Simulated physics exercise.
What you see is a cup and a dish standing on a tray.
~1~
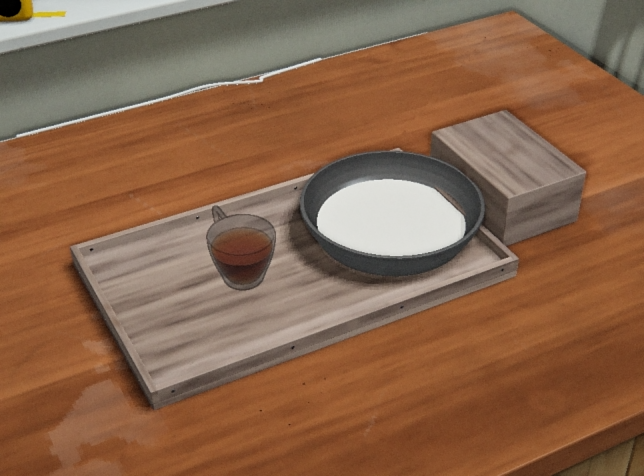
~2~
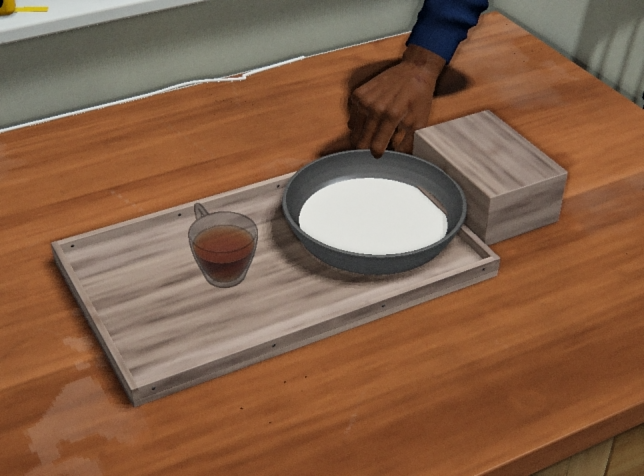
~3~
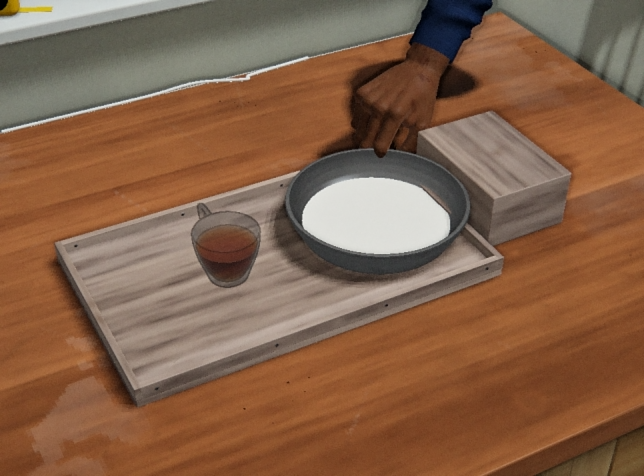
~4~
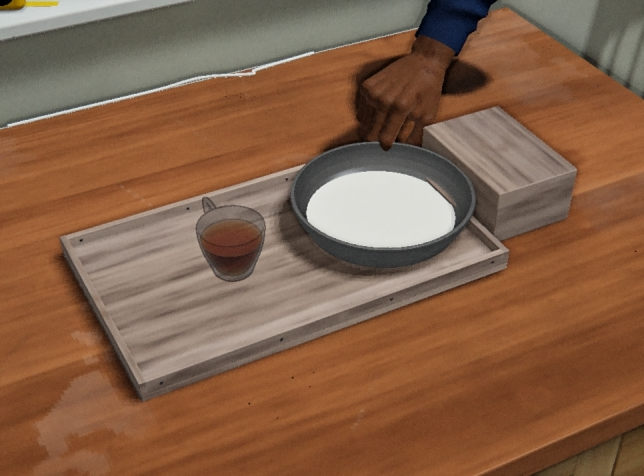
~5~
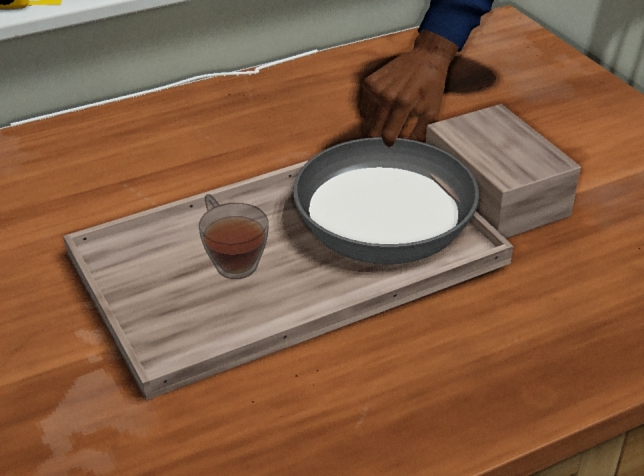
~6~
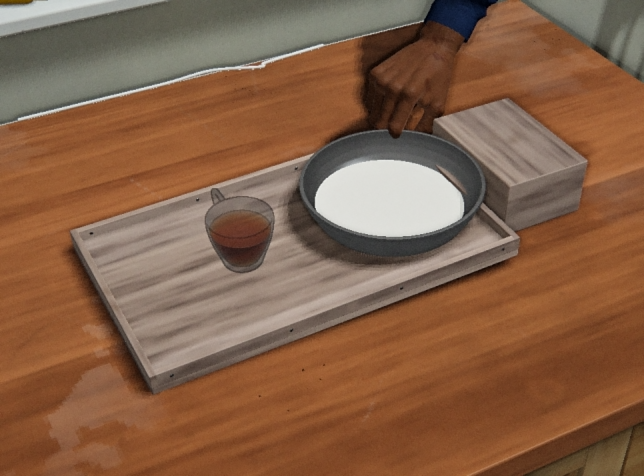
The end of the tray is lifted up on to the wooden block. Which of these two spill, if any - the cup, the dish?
Cup: I expect no loss from it; dish: I expect no loss from it.
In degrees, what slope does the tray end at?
Measured tilt: Approx. 11°.
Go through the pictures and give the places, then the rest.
In the first frame, the tray lies flat; cup (242, 254) about two thirds full; dish (391, 212) nearly empty; wooden block (544, 210).
The second frame shows a hand takes the end of the tray; cup about two thirds full, surface at (224, 244); dish nearly empty, surface at (373, 221).
In the third frame, the end is rising; cup (227, 251) about two thirds full; dish (377, 210) nearly empty.
In the fourth frame, the end has come up a little; cup about two thirds full, surface at (231, 238); dish nearly empty, surface at (382, 213); wooden block (535, 207).
The fifth frame shows slope near 1°; cup (235, 243) about two thirds full; dish (385, 200) nearly empty.
The sixth frame shows the tray slopes by about 2°; cup about two thirds full, surface at (241, 229); dish nearly empty, surface at (391, 202); wooden block (545, 199).
Shortly, the tray slopes by about 6°; cup, none is lost; dish, none is lost.
Then, the tray slopes by about 12°; cup, none is lost; dish, none is lost.
At the finish, the tray slopes by about 11°, resting on the wooden block; cup, none is lost; dish, none is lost.
